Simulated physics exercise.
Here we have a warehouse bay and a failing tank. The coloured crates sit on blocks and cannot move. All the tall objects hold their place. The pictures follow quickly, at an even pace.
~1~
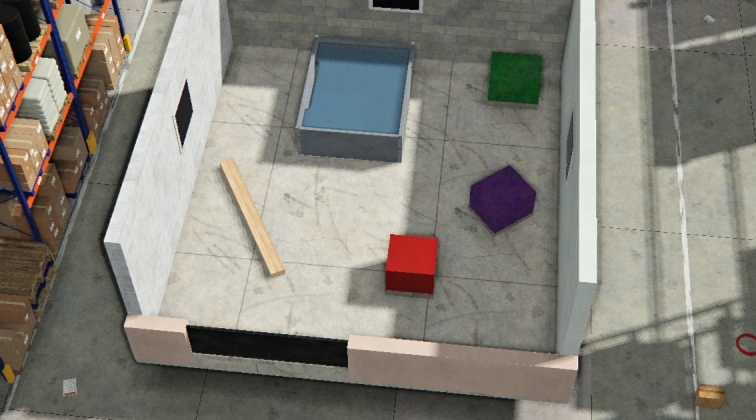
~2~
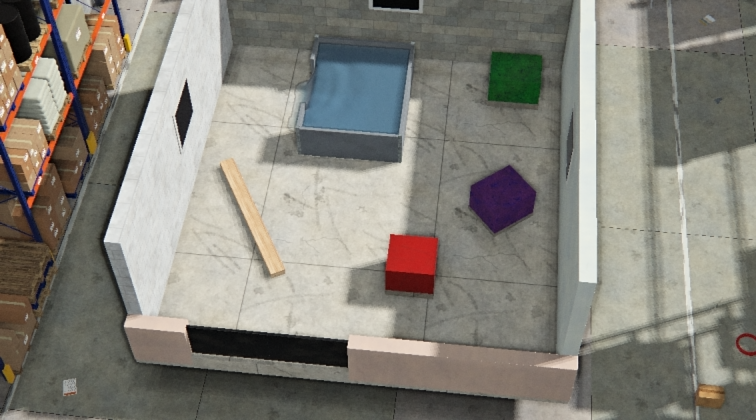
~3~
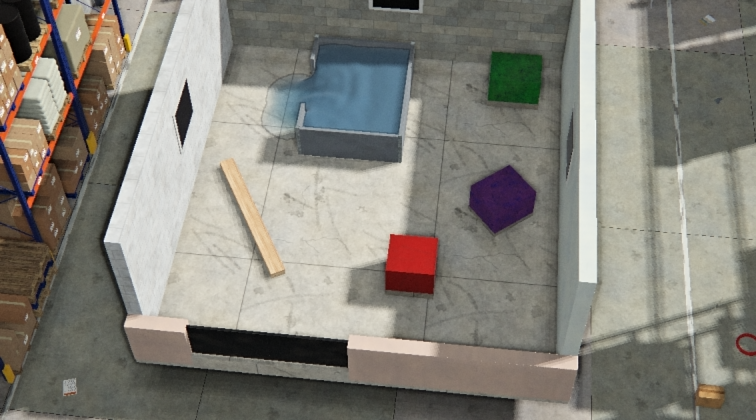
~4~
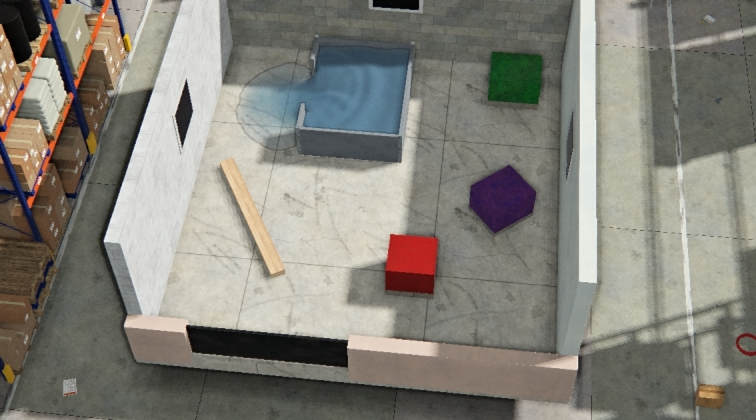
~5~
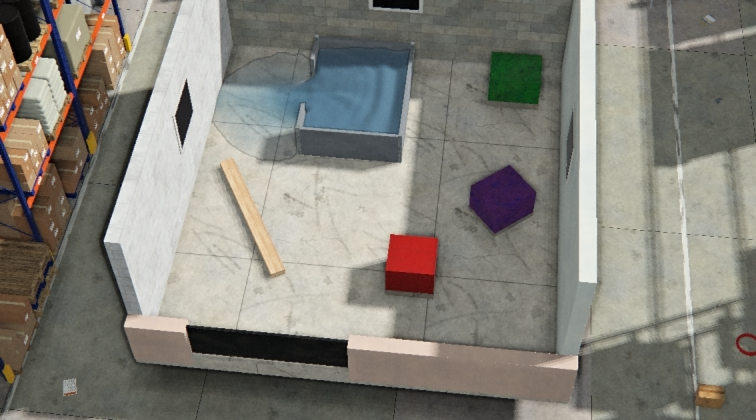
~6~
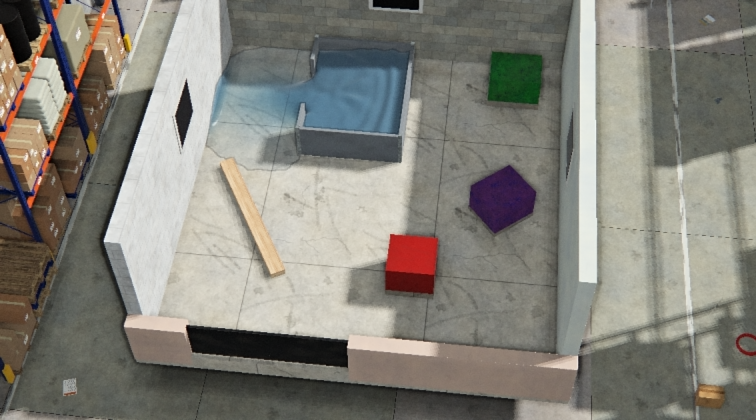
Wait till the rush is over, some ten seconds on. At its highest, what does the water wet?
In the end: The purple crate is soaked; the red crate keeps dry; the green crate keeps dry.
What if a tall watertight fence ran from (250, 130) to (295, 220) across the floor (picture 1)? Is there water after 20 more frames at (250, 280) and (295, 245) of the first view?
In that order: Flooded, wet.
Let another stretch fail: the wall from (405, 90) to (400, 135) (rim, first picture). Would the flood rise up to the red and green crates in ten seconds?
Then: The red crate is safe; the green crate ends up wet.
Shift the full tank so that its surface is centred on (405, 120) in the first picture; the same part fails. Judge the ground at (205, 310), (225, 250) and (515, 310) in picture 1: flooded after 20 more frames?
One after the other: Awash, covered, dry.
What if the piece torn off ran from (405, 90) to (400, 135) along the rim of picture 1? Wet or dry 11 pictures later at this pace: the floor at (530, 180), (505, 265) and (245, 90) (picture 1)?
In turn: Under water, under water, no water.
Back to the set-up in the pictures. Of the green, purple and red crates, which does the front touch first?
It is the crate marked green.
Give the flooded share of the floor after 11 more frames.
Near 25 in a hundred.
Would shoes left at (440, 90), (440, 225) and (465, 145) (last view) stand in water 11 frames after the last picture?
In turn: Clear, not flooded, dry.
A moment on, water covers 15 % of the floor; the purple crate not reached, the red crate not reached, the green crate not reached.
Next, water covers 25 % of the floor; the purple crate not reached, the red crate not reached, the green crate not reached.
Then, water covers 40 % of the floor; the purple crate not reached, the red crate not reached, the green crate water round its plinth.
Later, water covers 80 % of the floor; the purple crate water round its plinth, the red crate water round its plinth, the green crate water round its plinth.
In the end, water covers 95 % of the floor; the purple crate was topped, the red crate stayed above the water, the green crate stayed above the water.
